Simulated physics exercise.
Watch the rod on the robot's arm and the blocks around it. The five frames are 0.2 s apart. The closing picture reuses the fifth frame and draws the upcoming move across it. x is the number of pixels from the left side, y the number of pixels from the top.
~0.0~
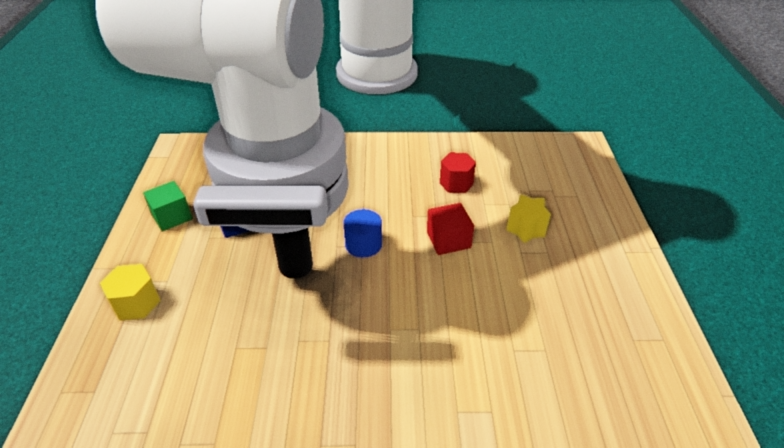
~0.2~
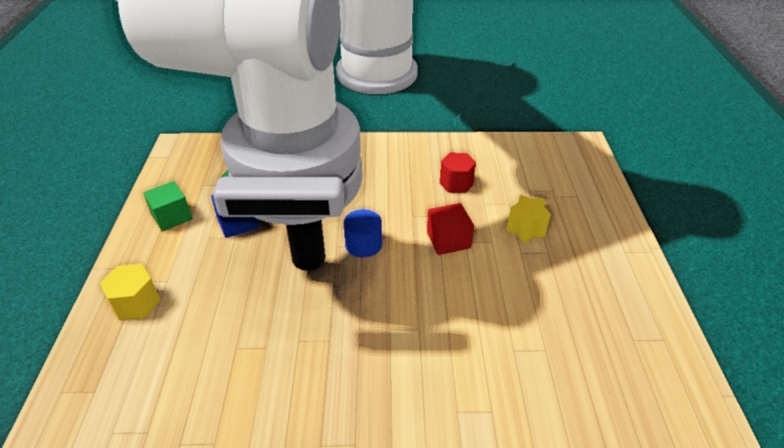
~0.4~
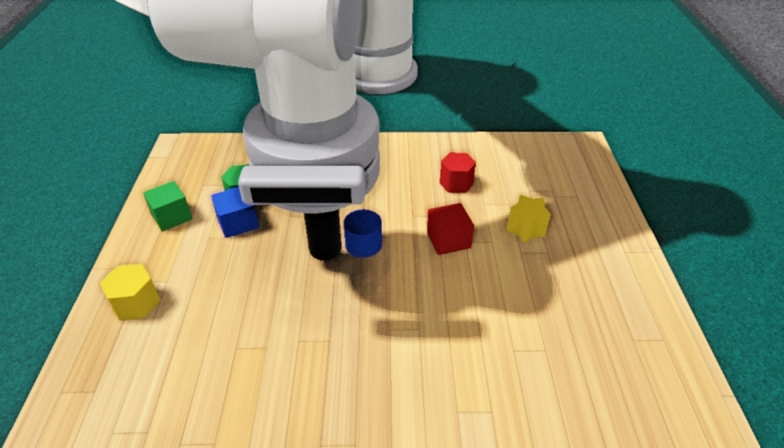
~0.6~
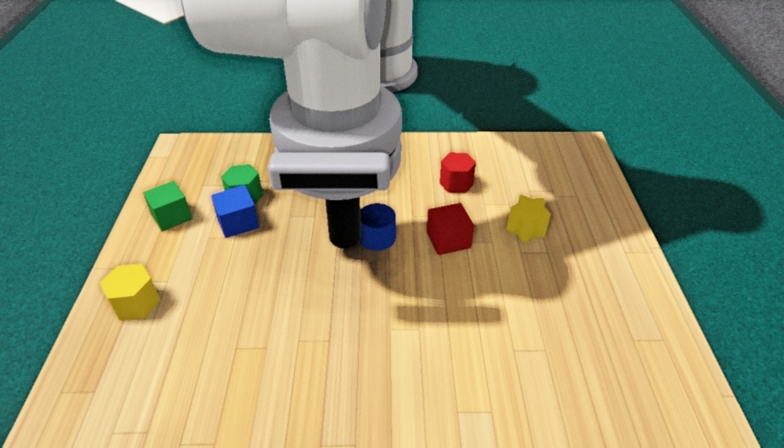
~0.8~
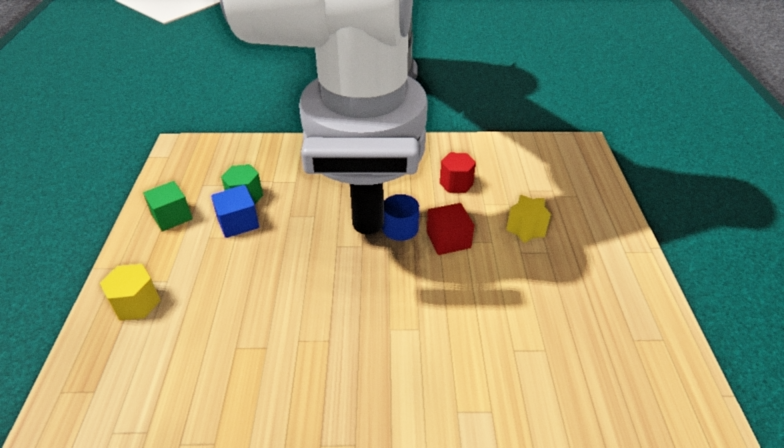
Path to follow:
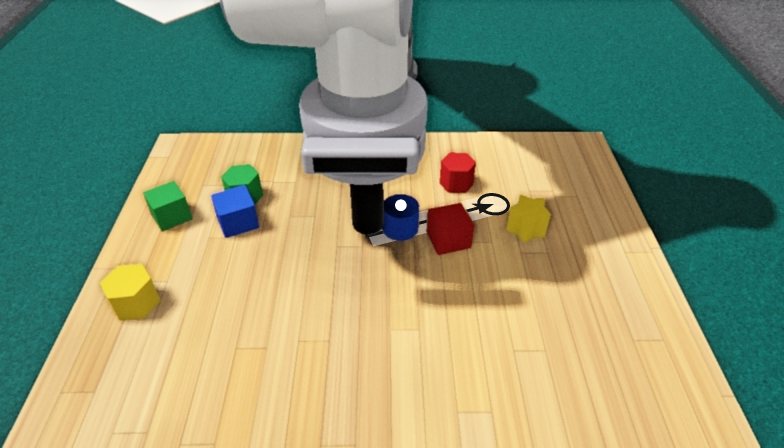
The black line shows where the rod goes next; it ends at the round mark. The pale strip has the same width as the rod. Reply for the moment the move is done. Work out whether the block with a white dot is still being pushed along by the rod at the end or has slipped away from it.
I expect it to be in front.
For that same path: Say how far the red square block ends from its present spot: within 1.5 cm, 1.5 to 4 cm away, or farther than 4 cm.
Overall it shifts between 1.5 and 4 cm.
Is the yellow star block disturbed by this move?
Once the path ends, it is where it was.
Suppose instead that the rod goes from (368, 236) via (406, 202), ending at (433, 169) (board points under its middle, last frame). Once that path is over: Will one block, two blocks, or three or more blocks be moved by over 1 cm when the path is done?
Here I'd predict a lone block moving more than 1 cm.
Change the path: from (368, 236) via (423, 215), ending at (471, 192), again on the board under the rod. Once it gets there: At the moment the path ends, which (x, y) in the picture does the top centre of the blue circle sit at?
Near (505, 178).
The line goes in a line from (368, 236) to (494, 204); the dot is on the blue circle.
On the path given first. One third of the way, rod (413, 214); blue circle (443, 192); red square block (466, 215), turned 55° clockwise.
Two thirds of the way, rod (456, 204); blue circle (480, 178); red square block (469, 215), turned 70° clockwise; red hexagon (460, 159), turned 15° anticlockwise.
At the end, rod (495, 194); blue circle (509, 164); red square block (470, 215), turned 70° clockwise; red hexagon (460, 159), turned 20° anticlockwise; yellow star block unmoved.
